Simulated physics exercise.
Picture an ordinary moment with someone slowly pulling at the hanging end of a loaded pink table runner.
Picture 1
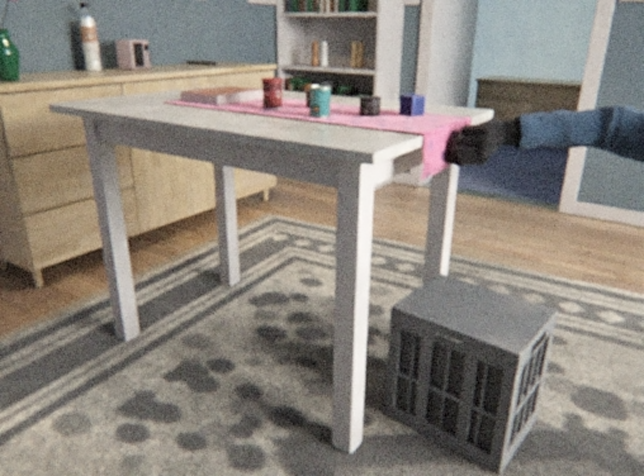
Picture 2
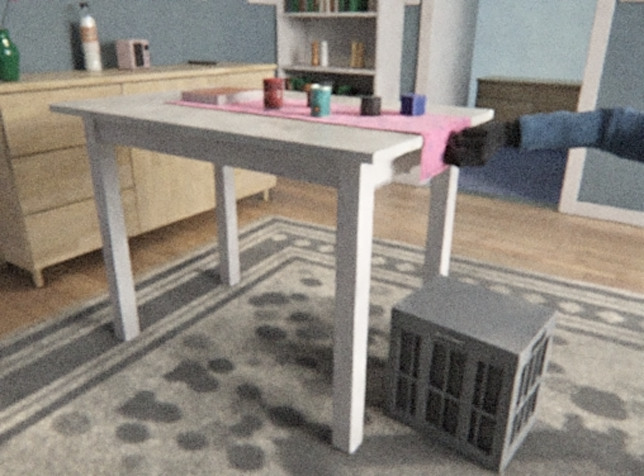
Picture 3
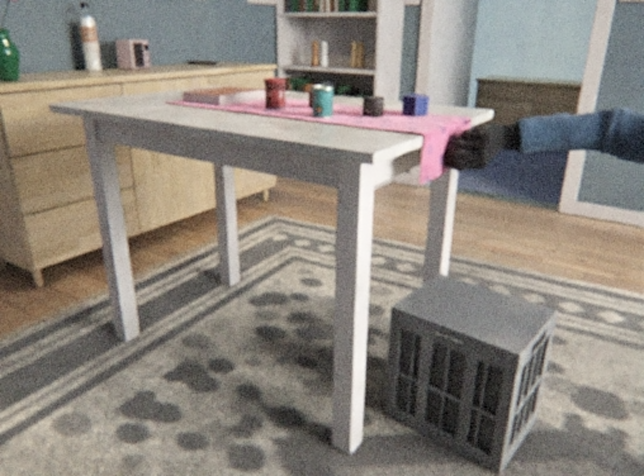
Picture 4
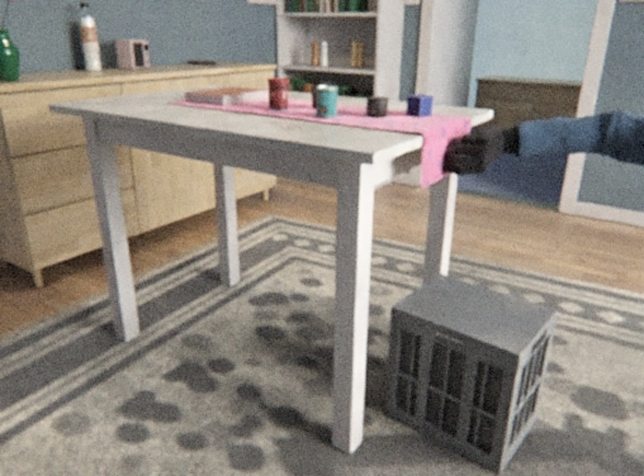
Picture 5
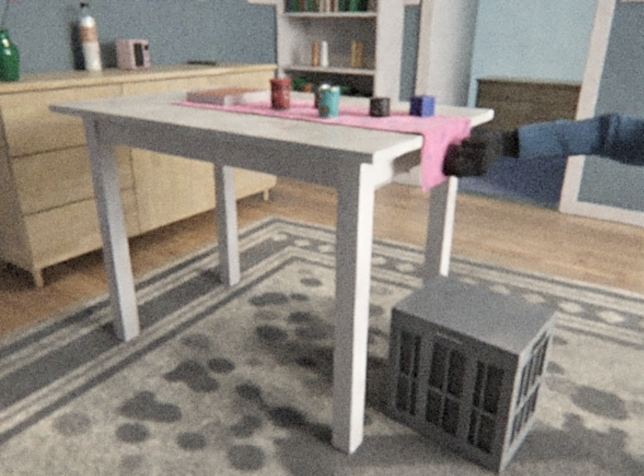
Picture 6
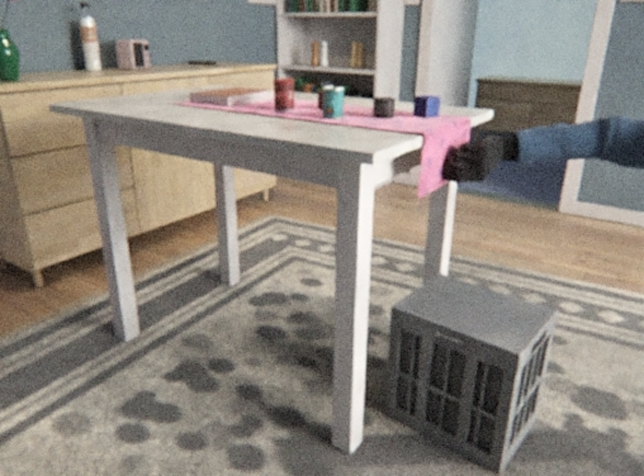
A gloved hand slowly pulling the hanging end of a pink table runner, the small containers on it shifting slightly right.
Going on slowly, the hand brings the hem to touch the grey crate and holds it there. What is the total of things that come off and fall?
The total is three.
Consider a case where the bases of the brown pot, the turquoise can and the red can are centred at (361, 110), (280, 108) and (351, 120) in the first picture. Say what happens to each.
Here's what happens: The brown pot leaves its perch, the turquoise can remains aboard, the red can leaves its perch.
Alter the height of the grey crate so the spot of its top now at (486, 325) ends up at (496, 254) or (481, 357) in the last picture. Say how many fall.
First case 1, second 4.
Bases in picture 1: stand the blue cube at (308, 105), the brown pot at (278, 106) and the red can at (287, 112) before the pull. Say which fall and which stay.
For the blue cube it's staying, for the brown pot it's staying, for the red can it's staying.
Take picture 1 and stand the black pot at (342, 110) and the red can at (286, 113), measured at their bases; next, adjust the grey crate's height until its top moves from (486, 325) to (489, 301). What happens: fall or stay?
The black pot ends up still on top and the red can ends up still on top.
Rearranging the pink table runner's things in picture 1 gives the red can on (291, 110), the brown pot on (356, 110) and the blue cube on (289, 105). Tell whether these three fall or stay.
You'd see the red can hang on, the brown pot go down and the blue cube hang on.
Early on, hem near (440, 249); blue cube gone.
Midway, hem on the crate; blue cube, black pot and turquoise can gone.
Finally, hem on the crate; blue cube, black pot and turquoise can gone. The table loses three.
